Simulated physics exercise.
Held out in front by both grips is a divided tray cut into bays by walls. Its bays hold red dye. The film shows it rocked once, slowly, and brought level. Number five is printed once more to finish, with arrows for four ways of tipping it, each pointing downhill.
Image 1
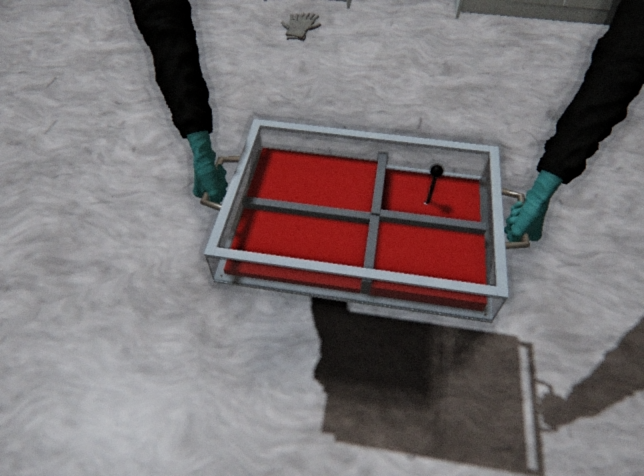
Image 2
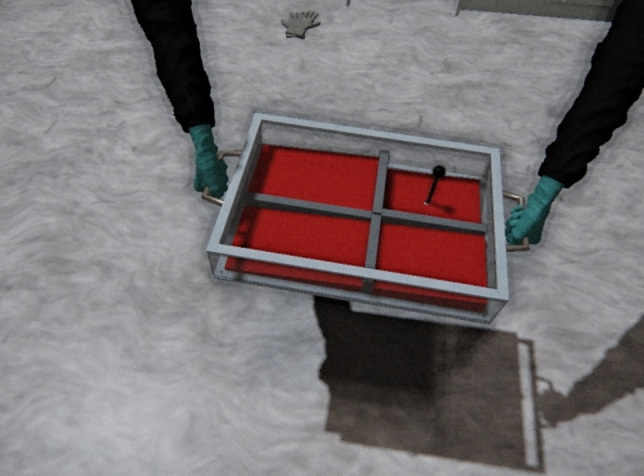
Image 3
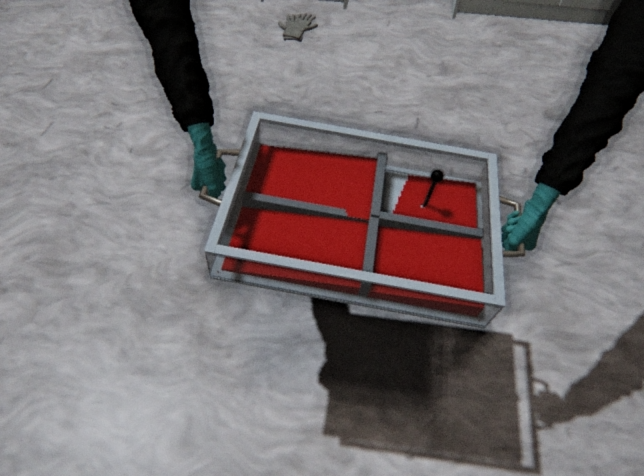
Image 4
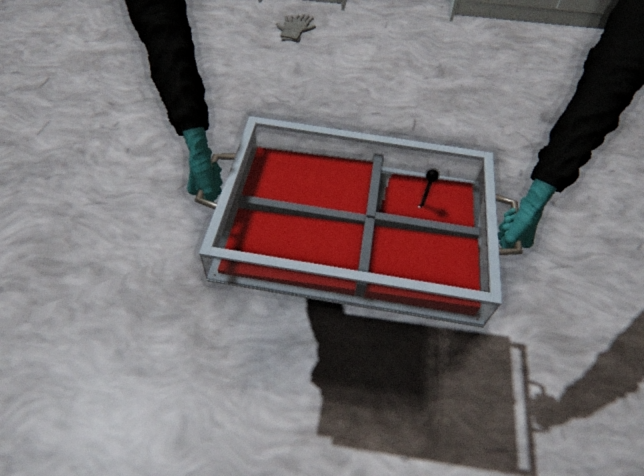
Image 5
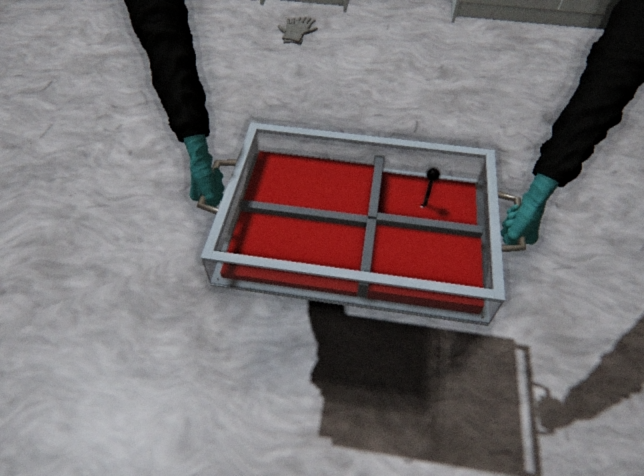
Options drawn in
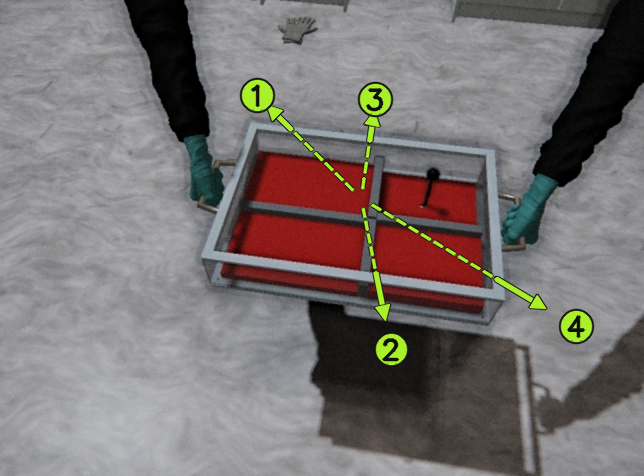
At first, two teal-gloved hands hold a level, clear-sided tray of red dye, split into four bays, with a black peg in the back right one. The hands tilt it slightly down to the right, and dye shifts, baring a pale patch beside the peg. They then bring it level again.
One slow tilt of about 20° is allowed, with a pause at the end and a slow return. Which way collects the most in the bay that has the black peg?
Use direction 4.
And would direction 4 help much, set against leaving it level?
Yes, it helps clearly.
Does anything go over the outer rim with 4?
Yes.
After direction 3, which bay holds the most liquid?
That is the back left bay.
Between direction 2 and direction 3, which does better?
3 it is.
On the marked copy, 1 ends at (271, 109); 2 ends at (384, 315); 3 ends at (373, 116); 4 ends at (541, 305).
For direction 1, about 16 % of the liquid ends in the peg's bay; about 4 % goes over the rim.
For direction 2, about 6 % of the liquid ends in the peg's bay; nothing spills.
For direction 3, about 18 % of the liquid ends in the peg's bay; nothing spills.
For direction 4, about 23 % of the liquid ends in the peg's bay; about 7 % goes over the rim.
